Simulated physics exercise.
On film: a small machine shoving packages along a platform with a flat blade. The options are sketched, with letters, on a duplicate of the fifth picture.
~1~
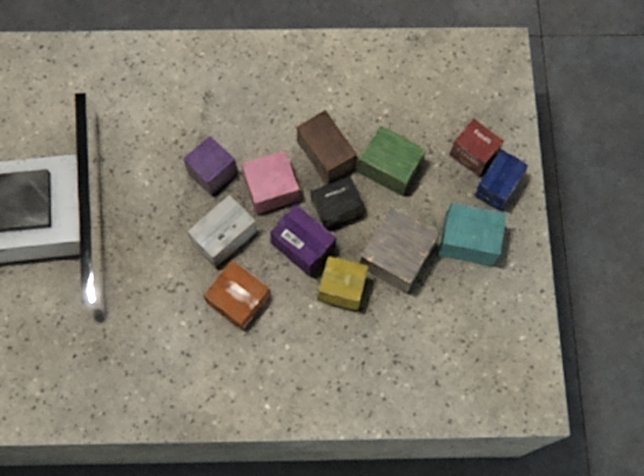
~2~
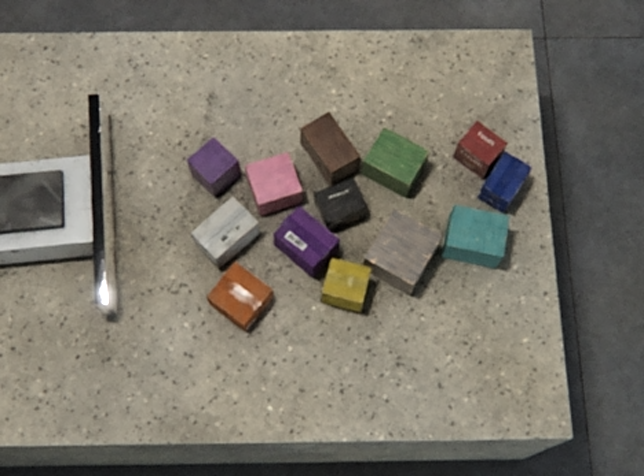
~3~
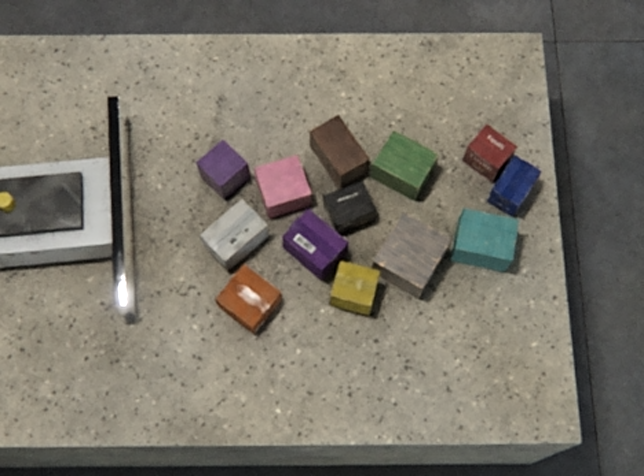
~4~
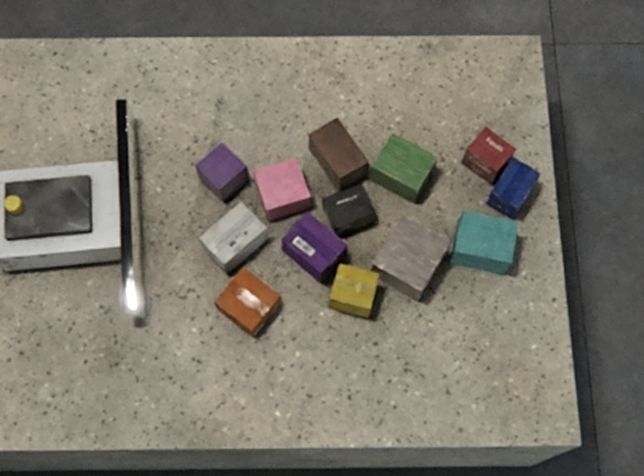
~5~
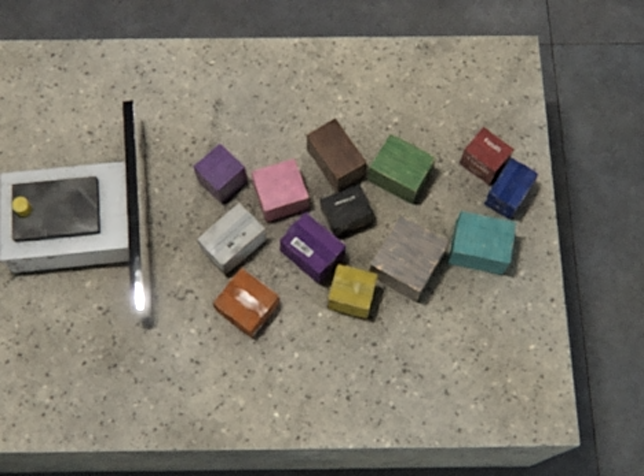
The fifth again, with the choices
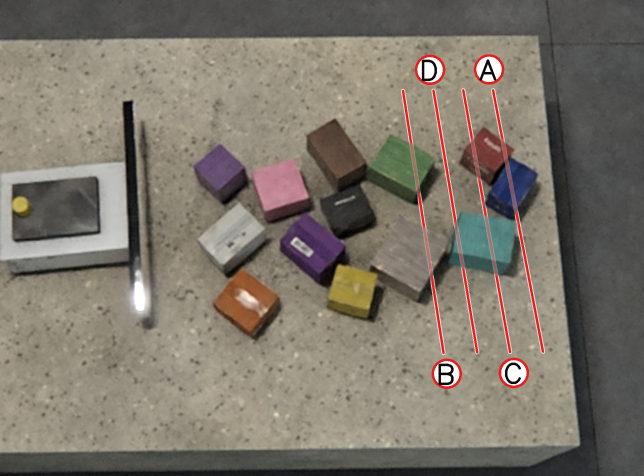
A small machine with a flat upright blade slid slowly rightward along a speckled grey platform, closing some of the gap to a cluster of colourful little boxes, which stayed put without being touched.
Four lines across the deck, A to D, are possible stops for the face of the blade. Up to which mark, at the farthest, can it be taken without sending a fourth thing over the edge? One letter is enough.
It should halt at D.
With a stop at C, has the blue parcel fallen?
Yes.
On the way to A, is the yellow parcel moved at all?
Yes.
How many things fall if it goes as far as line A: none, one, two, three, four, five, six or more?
Six or more.
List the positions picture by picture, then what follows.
Turquoise crate (472, 235); pink crate (271, 183); grey crate (399, 250), in the first picture.
Robot (27, 201); white parcel (226, 233), in the second picture.
Robot (46, 203); purple crate (224, 171), in the third picture.
Robot (55, 206); purple parcel (314, 248), in the fourth picture.
Robot (62, 208); blue parcel (511, 189); green crate (401, 169); black box (347, 212), in the fifth picture.
On the marked copy, A at (517, 214); B at (422, 215); C at (486, 214); D at (454, 215).
Taking D. A third of the way, robot (180, 206); brown crate (348, 149); yellow parcel (361, 296).
Two thirds of the way, robot (296, 205); turquoise crate (554, 253); blue parcel (518, 192).
When it is over, robot (387, 204); blue parcel over the edge; turquoise crate over the edge; two fallen.
As for the rest, A drops nine; B is within the limit but short; C drops four.
